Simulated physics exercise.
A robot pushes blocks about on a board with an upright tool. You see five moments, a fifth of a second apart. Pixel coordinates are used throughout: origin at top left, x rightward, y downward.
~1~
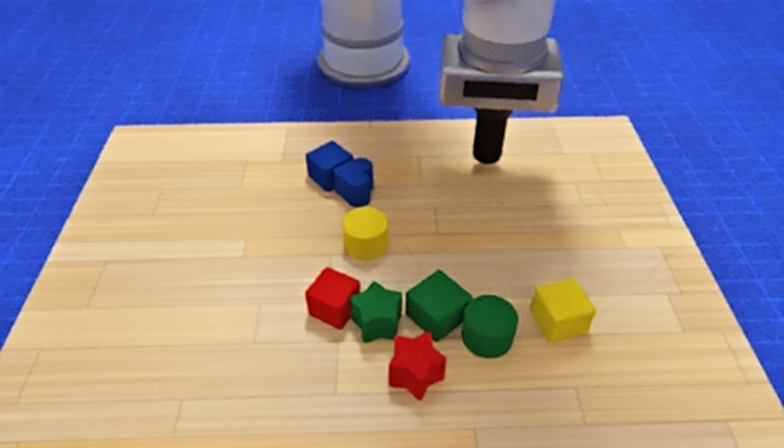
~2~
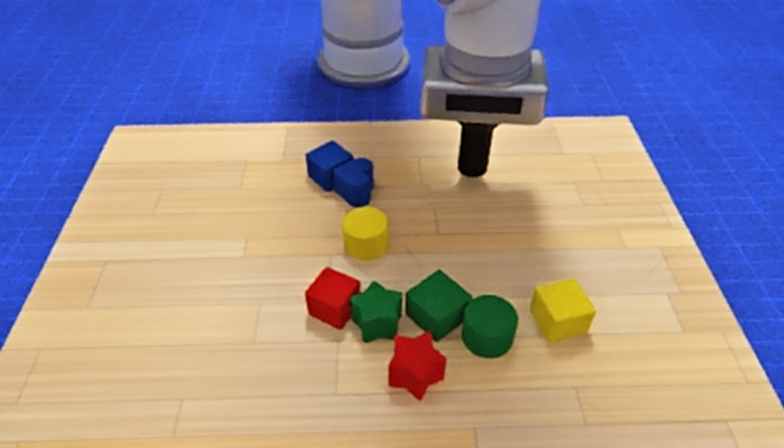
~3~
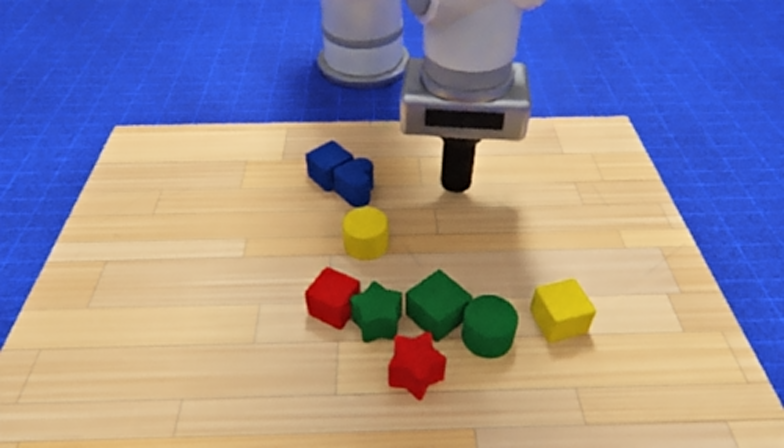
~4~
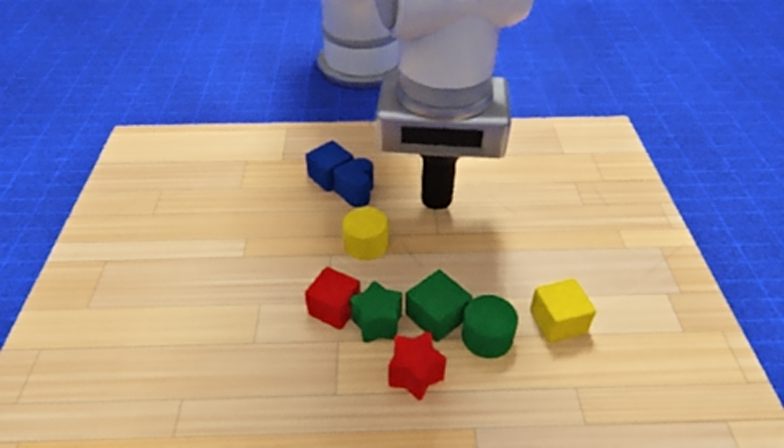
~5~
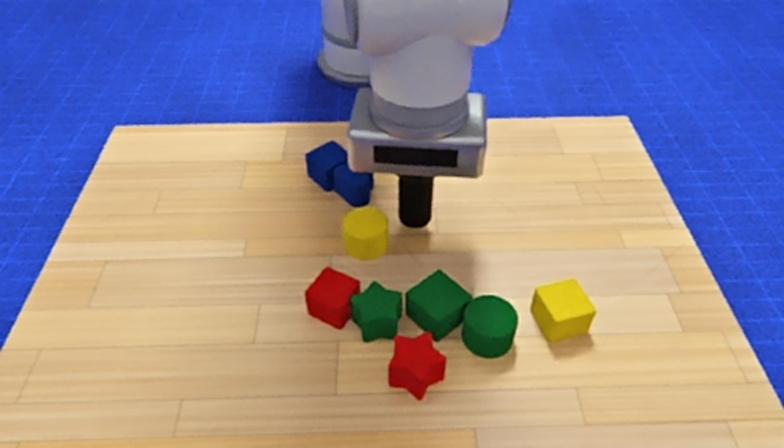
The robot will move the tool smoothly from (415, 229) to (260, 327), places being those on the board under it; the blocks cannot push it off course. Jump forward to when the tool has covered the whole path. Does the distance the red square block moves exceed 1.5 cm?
In short: Yes.
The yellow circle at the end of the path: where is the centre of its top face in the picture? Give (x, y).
Located at (307, 235).
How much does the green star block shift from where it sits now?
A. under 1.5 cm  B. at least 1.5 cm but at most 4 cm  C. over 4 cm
A.
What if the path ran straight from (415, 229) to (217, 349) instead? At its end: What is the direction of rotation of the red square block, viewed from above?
Rotates counter-clockwise.
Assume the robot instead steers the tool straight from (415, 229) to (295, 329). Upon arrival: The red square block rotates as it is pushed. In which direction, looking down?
Twists anticlockwise.
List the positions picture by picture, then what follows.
Lower end of the tool (487, 155), tops of blocks, red square block (332, 286), yellow circle (365, 222), green star block (377, 301), in the first frame.
Tool (472, 168), blocks as before, in the second frame.
Tool (456, 183), blocks as before, in the third frame.
Tool (437, 199), blocks as before, in the fourth frame.
Tool (415, 217), red square block (332, 286), yellow circle (365, 222), green star block (377, 301), in the fifth frame.
The first path, step by step. One third of the way, tool (367, 247); yellow circle (326, 232).
Two thirds of the way, tool (315, 280); red square block (323, 299), turned 45° anticlockwise; yellow circle (307, 235).
At the end, tool (257, 316); red square block (320, 305), turned 65° anticlockwise; yellow circle (307, 235); green star block not moved.
